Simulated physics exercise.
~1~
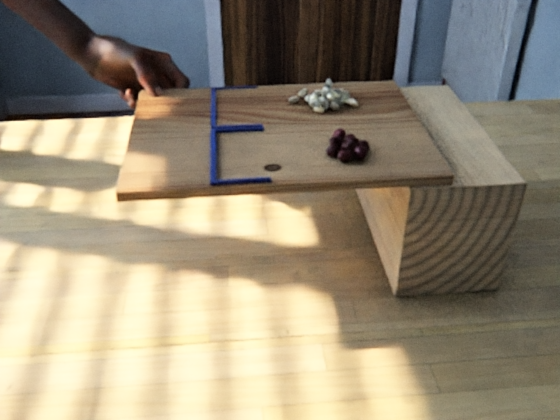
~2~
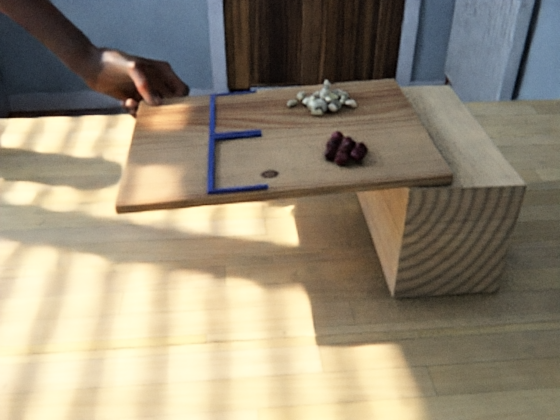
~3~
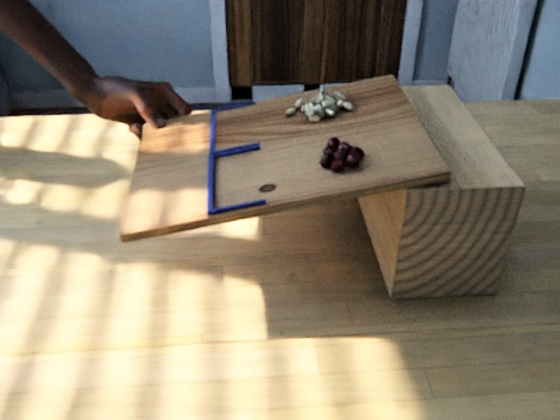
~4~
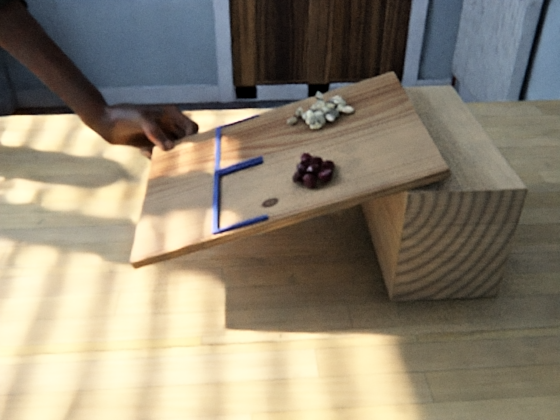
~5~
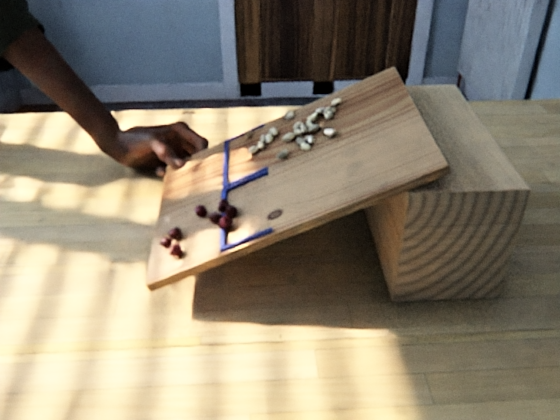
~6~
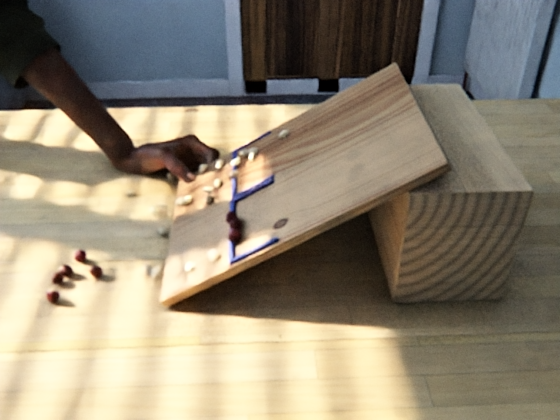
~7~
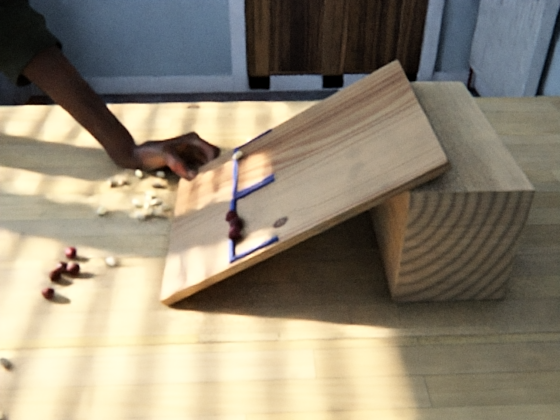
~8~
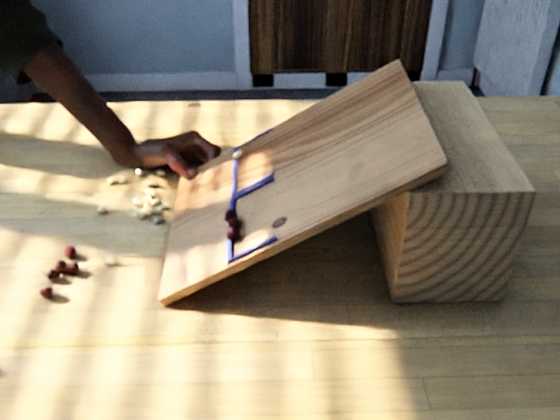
A wooden board tilts under a hand, and most dark and pale pieces tumble past blue strips.
